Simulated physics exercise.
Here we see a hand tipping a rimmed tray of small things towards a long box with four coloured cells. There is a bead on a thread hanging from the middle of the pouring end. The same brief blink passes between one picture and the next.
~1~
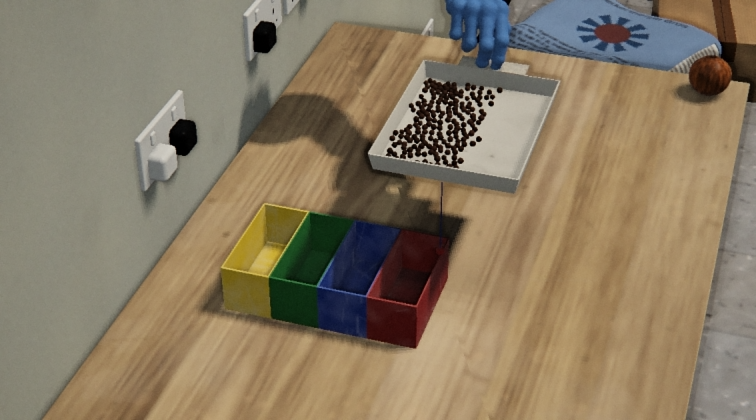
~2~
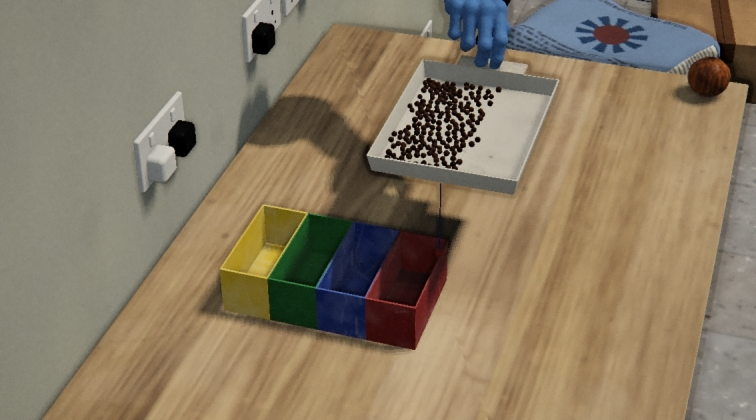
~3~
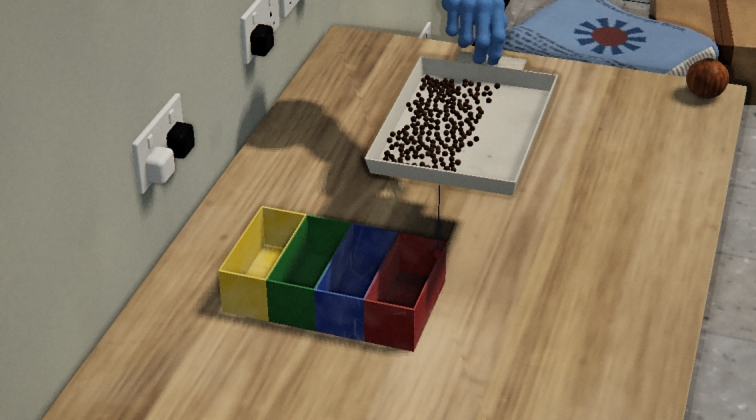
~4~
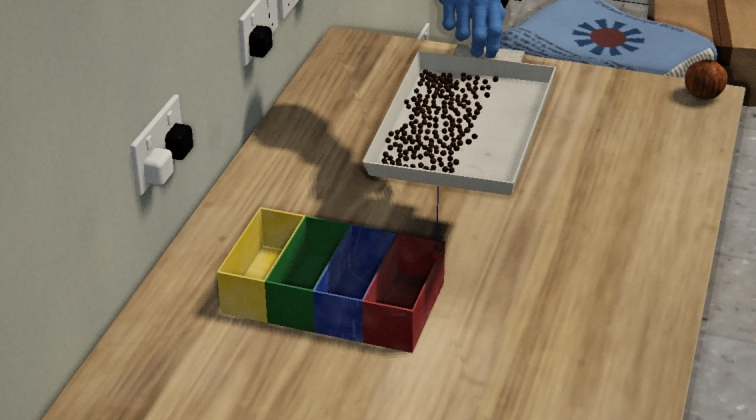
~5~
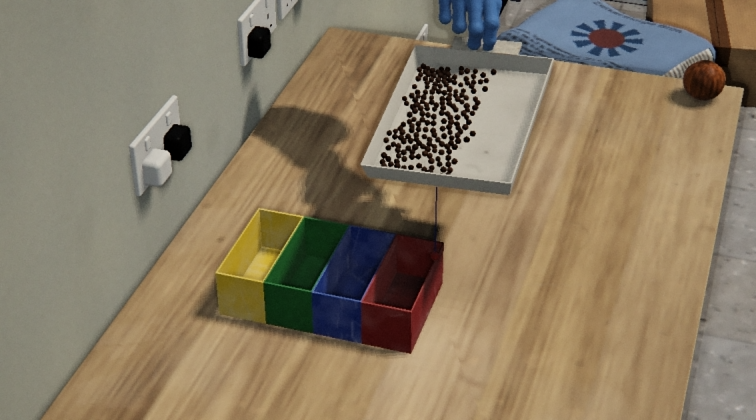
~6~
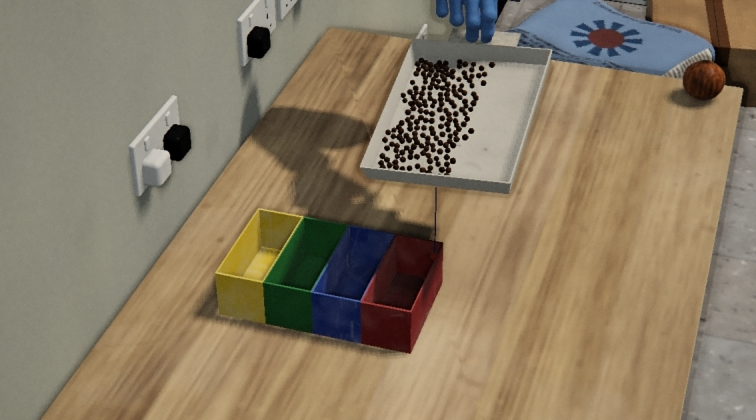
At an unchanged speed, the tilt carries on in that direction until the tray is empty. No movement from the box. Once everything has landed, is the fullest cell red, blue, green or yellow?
It is the blue cell.
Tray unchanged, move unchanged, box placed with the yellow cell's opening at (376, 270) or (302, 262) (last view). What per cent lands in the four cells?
Around 80 percent the first time, around 100 percent the second.
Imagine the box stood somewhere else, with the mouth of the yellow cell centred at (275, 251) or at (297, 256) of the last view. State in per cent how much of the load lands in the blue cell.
It comes to roughly 80 per cent in one try and roughly 40 per cent in the next.
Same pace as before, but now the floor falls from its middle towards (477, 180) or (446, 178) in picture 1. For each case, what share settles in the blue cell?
0 %, give or take, and then 10 %.
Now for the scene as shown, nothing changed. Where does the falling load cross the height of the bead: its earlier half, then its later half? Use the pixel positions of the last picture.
It passes near (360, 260) first and then near (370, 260).
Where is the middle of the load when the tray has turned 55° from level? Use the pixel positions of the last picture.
The load's middle is around (403, 140).
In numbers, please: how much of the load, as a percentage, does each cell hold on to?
Per cell: Yellow at 0 %, green at 0 %, blue at 70 %, red at 30 %.
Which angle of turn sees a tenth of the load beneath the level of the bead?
Near 95 degrees.
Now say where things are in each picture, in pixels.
Corners of the pouring end at (373, 152) and (515, 177), level; middle of the load at (440, 122), allspice berries; bead on its thread at (440, 251); yellow cell at (246, 289); green cell at (294, 298); blue cell at (342, 308); red cell at (392, 318), in the first frame.
Corners of the pouring end at (372, 154) and (514, 178), level; middle of the load at (439, 123), in the second frame.
Corners of the pouring end at (370, 157) and (512, 179), tipped barely, lowest at the left corner; middle of the load at (437, 122), in the third frame.
Corners of the pouring end at (368, 160) and (510, 180), tipped a little, lowest at the left corner; middle of the load at (436, 119), in the fourth frame.
Corners of the pouring end at (366, 162) and (508, 180), tipped a little, lowest at the left corner; middle of the load at (434, 117), in the fifth frame.
Corners of the pouring end at (365, 164) and (507, 180), tipped a little, lowest at the left corner; middle of the load at (432, 114); yellow cell at (241, 294); green cell at (288, 304); blue cell at (337, 313); red cell at (386, 324), in the sixth frame.
Soon after the last picture, tray tipped steeply; all on the tray.
A little later, tray tipped right over; most on the tray; a stray few in the blue cell; a small part falling or outside the box.
Later still, tray tipped past a quarter turn; about two thirds in the blue cell; about a quarter in the red cell; a stray few falling or outside the box.
At rest, tray tipped past a quarter turn; about two thirds in the blue cell; about a quarter in the red cell; none in the green cell; none in the yellow cell; a stray few outside the box.
